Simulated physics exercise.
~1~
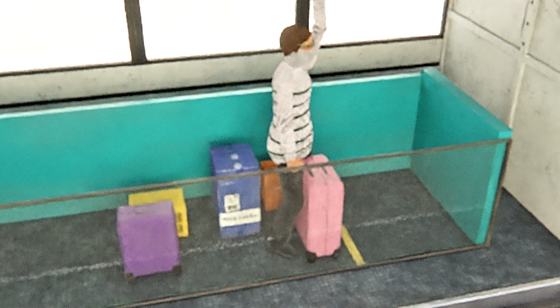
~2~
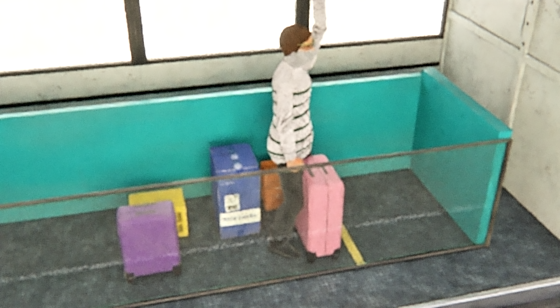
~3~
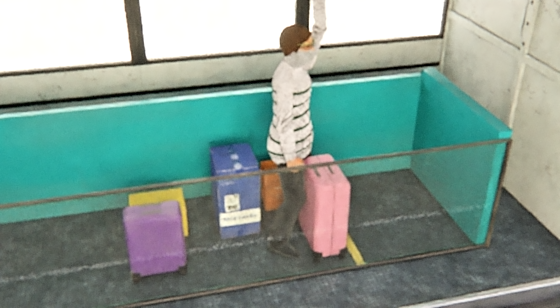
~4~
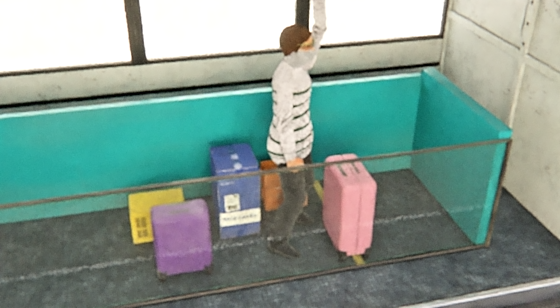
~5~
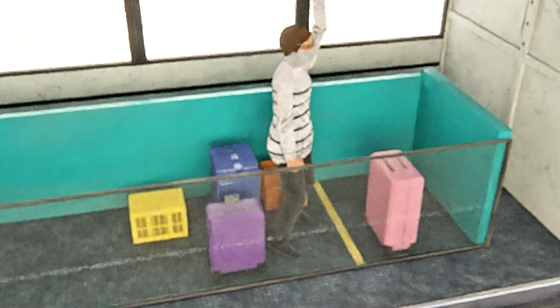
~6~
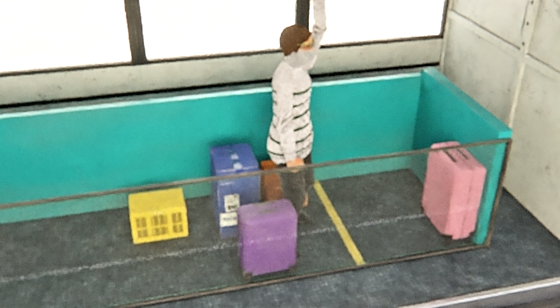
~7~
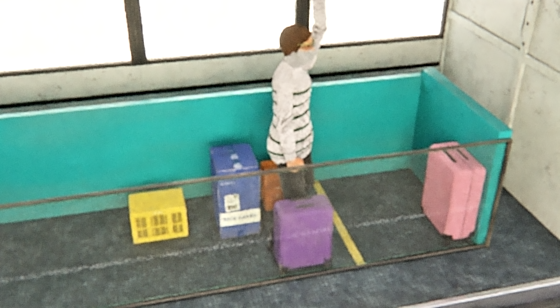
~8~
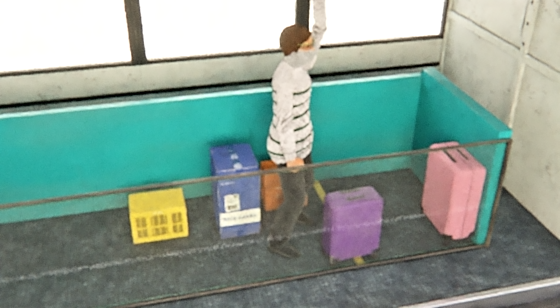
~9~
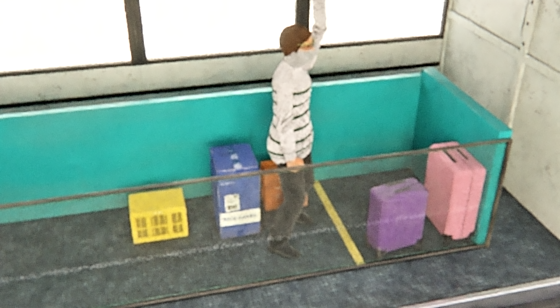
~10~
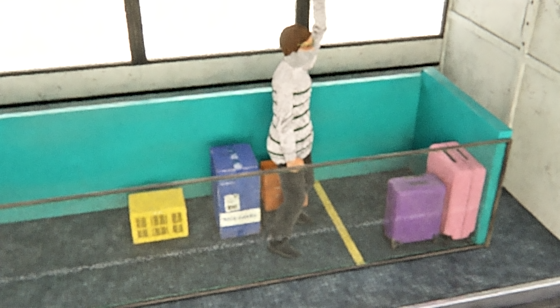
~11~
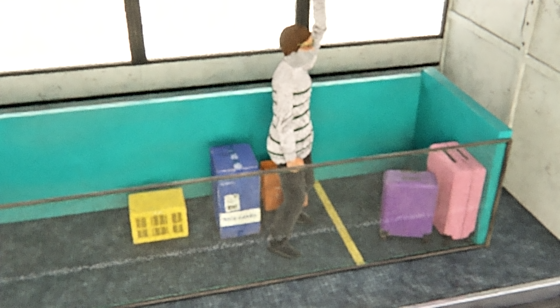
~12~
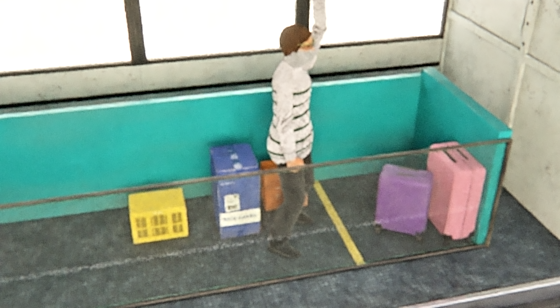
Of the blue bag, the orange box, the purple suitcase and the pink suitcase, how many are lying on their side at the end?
None of them are lying on their side. The blue bag, the orange box and both suitcases are all still upright at the end.
